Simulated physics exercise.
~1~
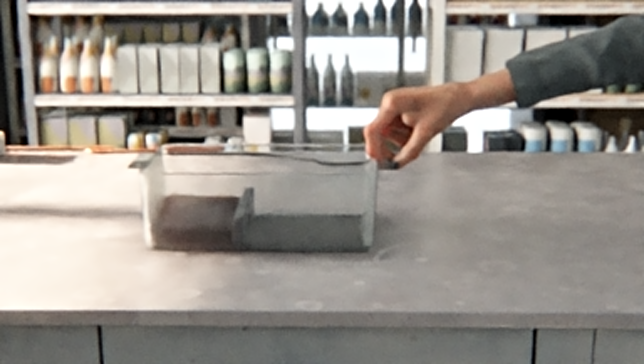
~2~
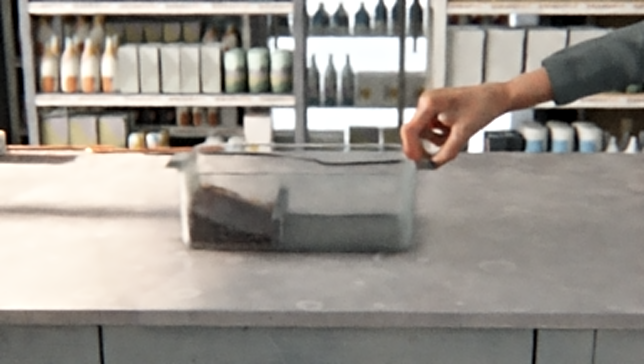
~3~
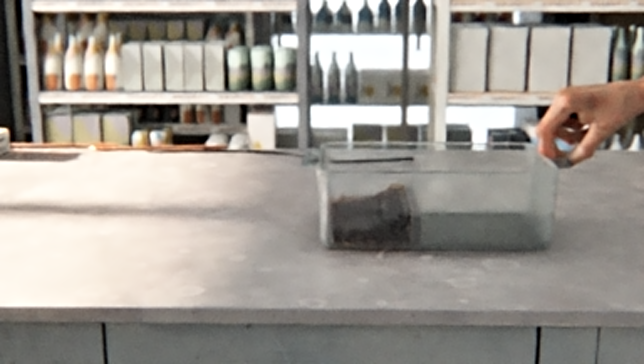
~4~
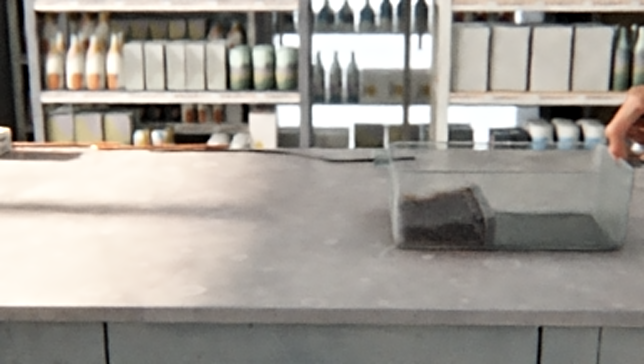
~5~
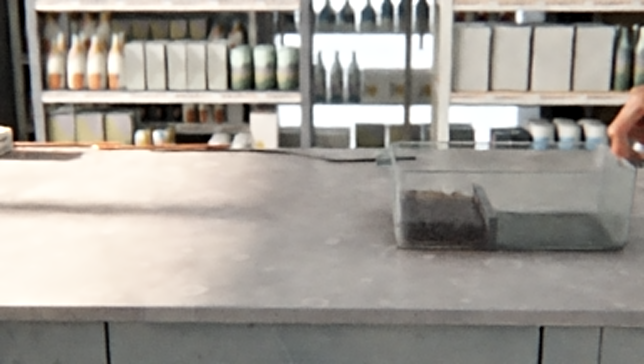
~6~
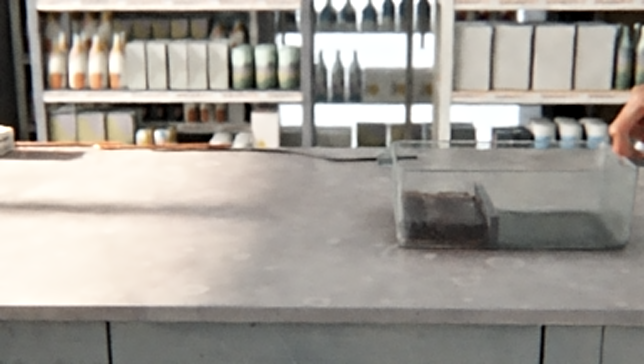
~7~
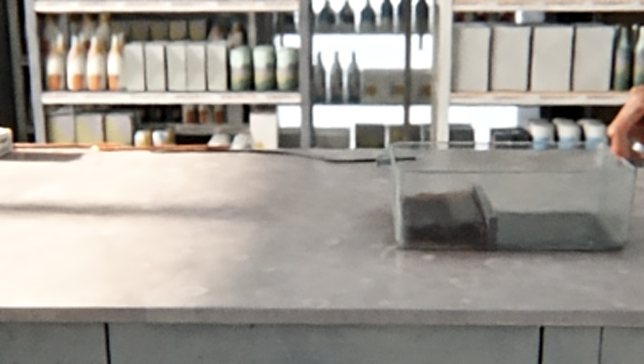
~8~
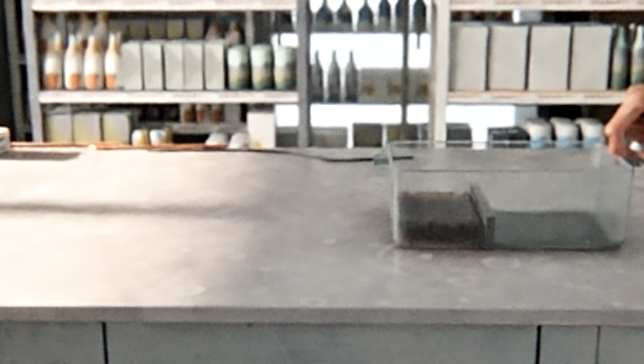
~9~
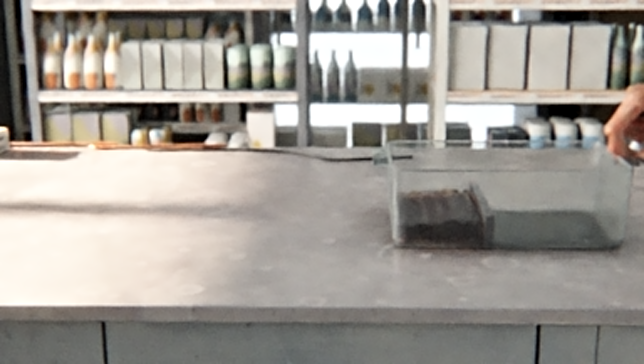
A hand pulls a divided glass food box rightwards, sloshing its dark tea before it settles.
